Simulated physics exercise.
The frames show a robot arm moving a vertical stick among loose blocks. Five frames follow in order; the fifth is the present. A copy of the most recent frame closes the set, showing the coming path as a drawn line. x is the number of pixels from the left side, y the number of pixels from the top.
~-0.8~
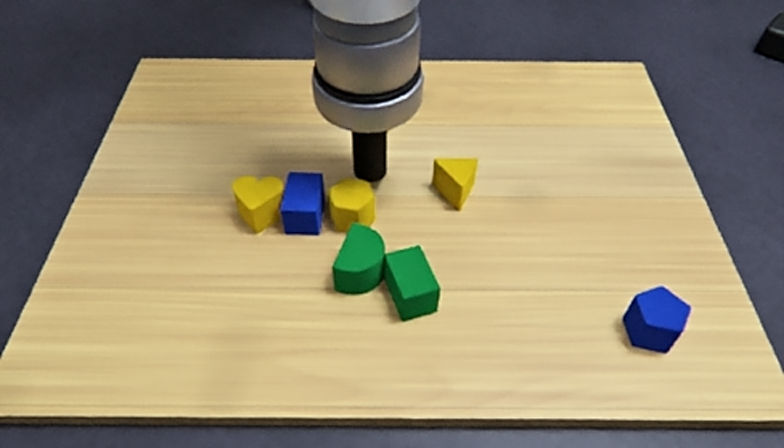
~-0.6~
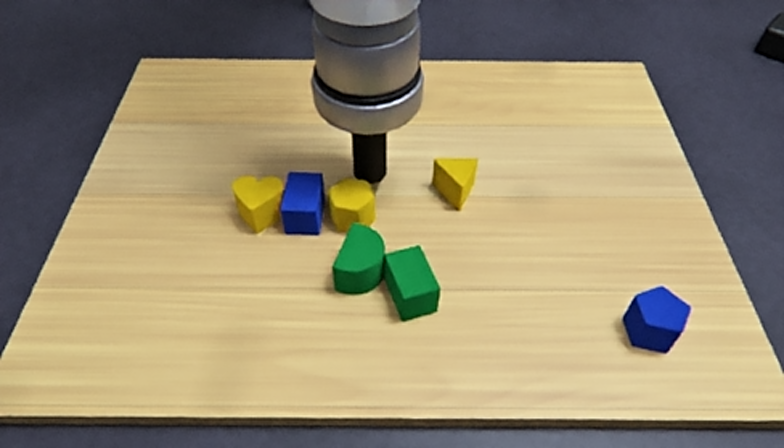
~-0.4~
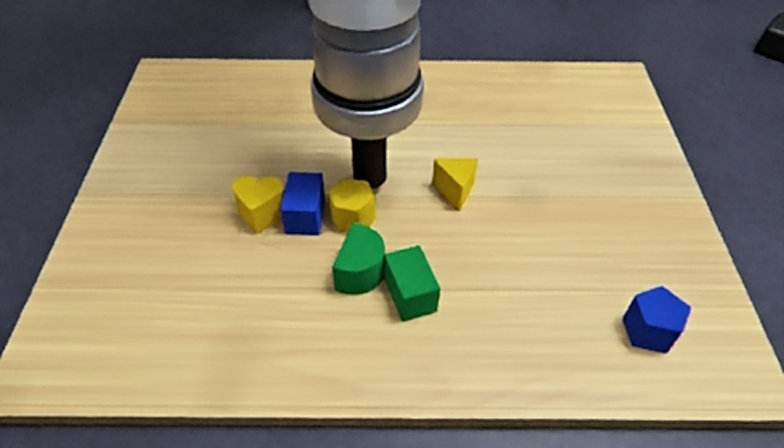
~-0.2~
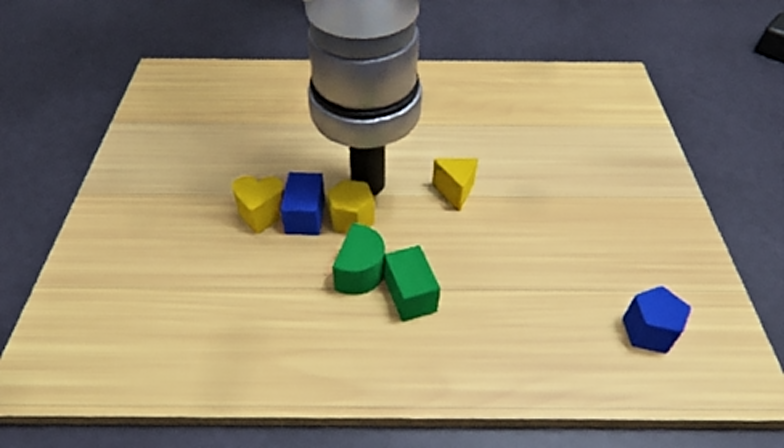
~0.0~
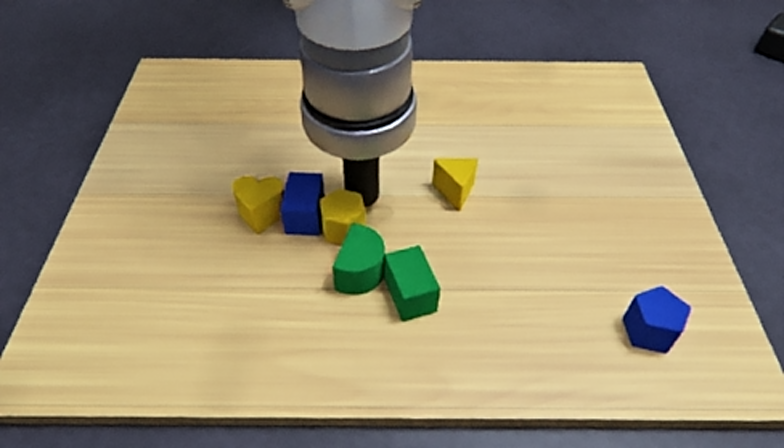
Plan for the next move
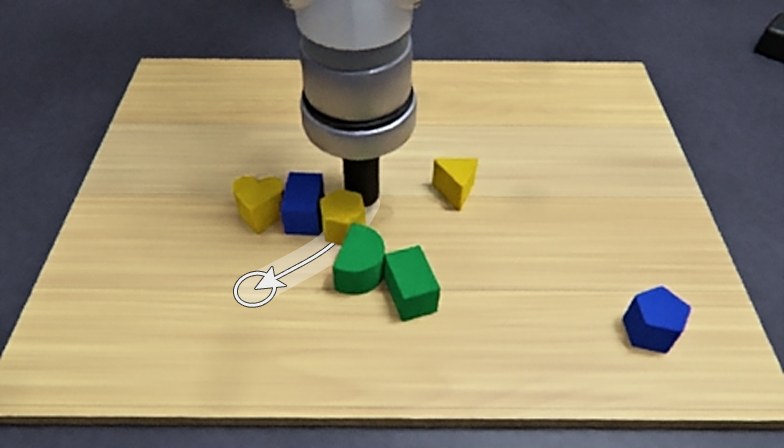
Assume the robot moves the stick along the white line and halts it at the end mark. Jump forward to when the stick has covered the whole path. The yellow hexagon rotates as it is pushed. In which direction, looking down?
From above, it turns counterclockwise.
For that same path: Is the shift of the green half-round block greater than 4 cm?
No, it doesn't check out.
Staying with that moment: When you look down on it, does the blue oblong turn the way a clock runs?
I expect so.
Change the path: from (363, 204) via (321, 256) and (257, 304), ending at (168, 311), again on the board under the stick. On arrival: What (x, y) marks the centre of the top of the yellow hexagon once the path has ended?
Answer: (229, 323).
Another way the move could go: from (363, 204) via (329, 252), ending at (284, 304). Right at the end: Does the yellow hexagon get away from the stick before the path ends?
I expect not.
The drawn path runs from (363, 204) by way of (340, 237) and (302, 264) to (255, 289).
On the path given first. One third of the way, stick (339, 228); blue oblong (297, 193), turned 20° clockwise; yellow hexagon (310, 237), turned 25° clockwise; green half-round block (355, 265), turned 55° anticlockwise.
Two thirds of the way, stick (300, 256); blue oblong (297, 193), turned 20° clockwise; yellow hexagon (270, 269); green half-round block (355, 266), turned 60° anticlockwise.
At the end, stick (253, 281); yellow heart-shaped block not moved; blue oblong (297, 193), turned 20° clockwise; yellow hexagon (233, 302), turned 20° anticlockwise; green half-round block (355, 266), turned 60° anticlockwise.
